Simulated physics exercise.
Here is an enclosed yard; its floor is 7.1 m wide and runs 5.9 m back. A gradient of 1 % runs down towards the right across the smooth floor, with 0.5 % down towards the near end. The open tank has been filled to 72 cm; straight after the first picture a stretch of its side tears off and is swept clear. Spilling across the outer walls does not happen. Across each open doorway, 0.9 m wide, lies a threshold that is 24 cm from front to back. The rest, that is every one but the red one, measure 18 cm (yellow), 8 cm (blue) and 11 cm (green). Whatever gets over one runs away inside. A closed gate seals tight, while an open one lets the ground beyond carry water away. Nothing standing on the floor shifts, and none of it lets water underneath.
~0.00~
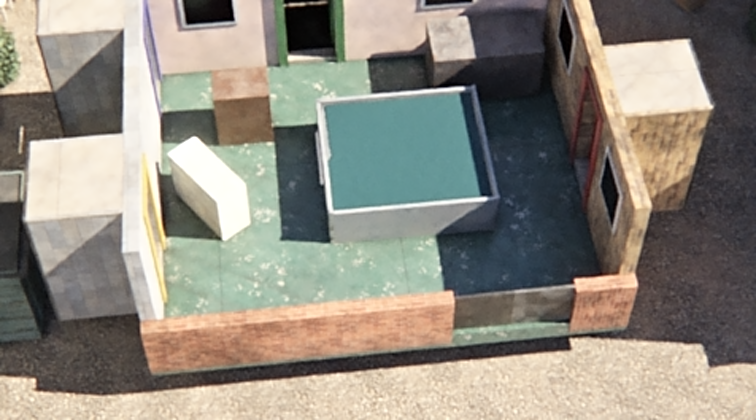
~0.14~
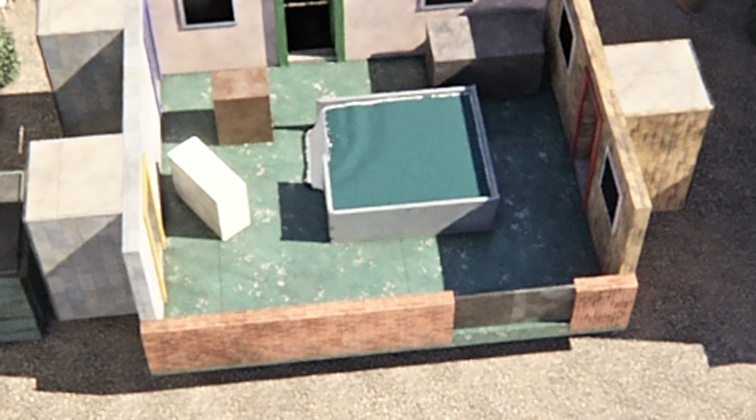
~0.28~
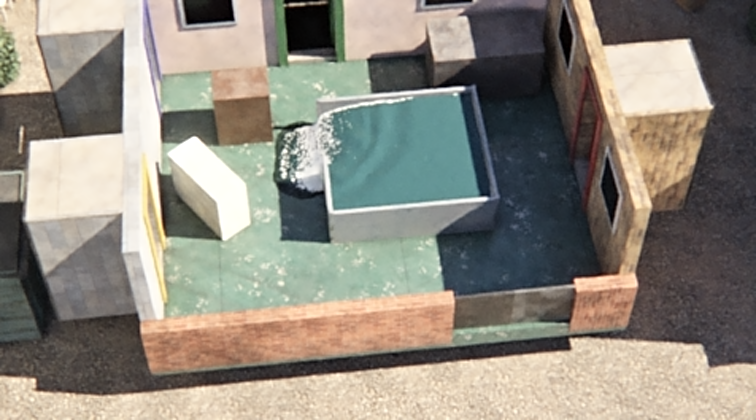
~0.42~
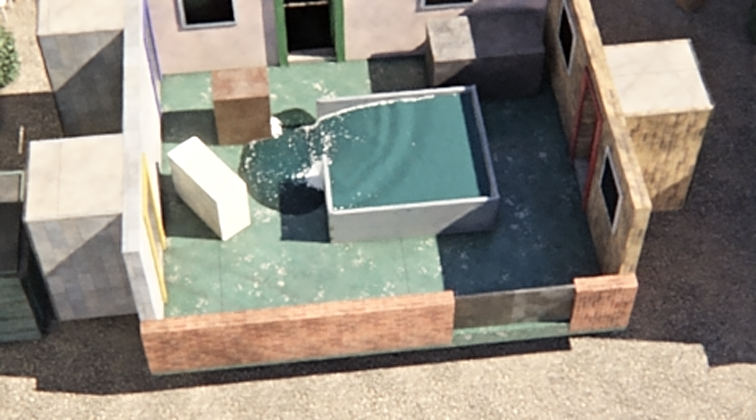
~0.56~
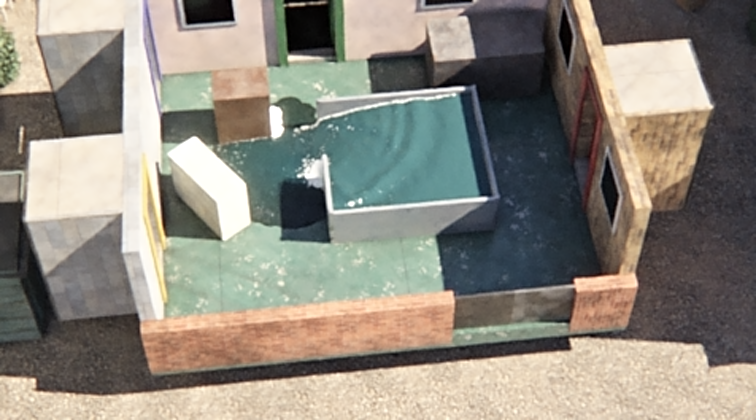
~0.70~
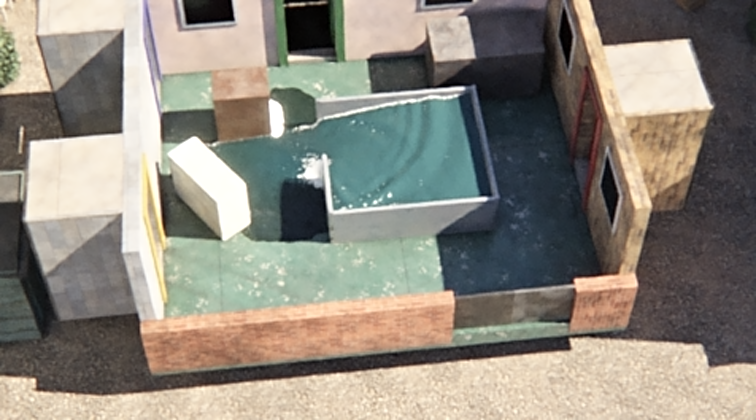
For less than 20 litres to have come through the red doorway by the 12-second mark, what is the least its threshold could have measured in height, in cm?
11 cm or so.
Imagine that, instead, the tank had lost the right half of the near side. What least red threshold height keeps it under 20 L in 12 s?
If so: Around 17 cm.
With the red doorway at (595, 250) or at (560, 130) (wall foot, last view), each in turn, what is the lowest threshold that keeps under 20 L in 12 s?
You'd want about 11.5 cm there first, then about 11.5 cm.
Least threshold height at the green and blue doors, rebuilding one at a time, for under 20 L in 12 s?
About 18 cm at green and 23 cm at blue.
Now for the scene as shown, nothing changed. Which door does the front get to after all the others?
Door: Red.
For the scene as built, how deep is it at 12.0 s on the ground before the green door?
You'd measure close to 12.0 cm there.
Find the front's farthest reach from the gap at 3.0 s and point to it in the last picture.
Pixel close to (165, 348).
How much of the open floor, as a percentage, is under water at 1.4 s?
Around 20 per cent of the free floor.
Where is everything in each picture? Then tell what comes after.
The open tank at (405, 151) is whole and still, 72 cm deep; the red door at (586, 147) is dry, in the first frame.
The front is at (307, 183), 0.3 m from the gap at (324, 147); 0.3 m2 of floor is wet, 72 cm left at the back, in the second frame.
The front is at (278, 180), 0.8 m from the gap at (324, 150); 1.0 m2 of floor is wet, 72 cm left at the back, in the third frame.
The front is at a hidden place, 1.4 m from the gap at (324, 151); 2.2 m2 of floor is wet, 72 cm left at the back, in the fourth frame.
Water pours out at (324, 151) and has run 2.0 m, to a hidden place; about 8 cm deep outside, 72 cm at the back, in the fifth frame.
Water pours out at (324, 151) and has run 2.6 m, to a hidden place; about 8 cm deep outside, 72 cm at the back; 4.4 m in a straight line remain to the red door at (586, 147), in the sixth frame.
After 1.4 s water covers 20 % of the floor, deepest (48 cm) near (162, 162); it has not reached the red door.
After 3.0 s water covers 55 % of the floor, deepest (39 cm) near (162, 162); it has not reached the red door.
After 12.0 s water covers 100 % of the floor, deepest (18 cm) near (607, 307); 13 cm at the red door, 0 litres in over its 21 cm threshold.
At the red door as built, the water arrived by 6.5 s and peaked near 13 cm at 8.2 s.
With a threshold of 10 cm, 27 litres would have come in within the 12 s; with 12 cm, 12 litres. So under 20 litres takes about 11 cm.
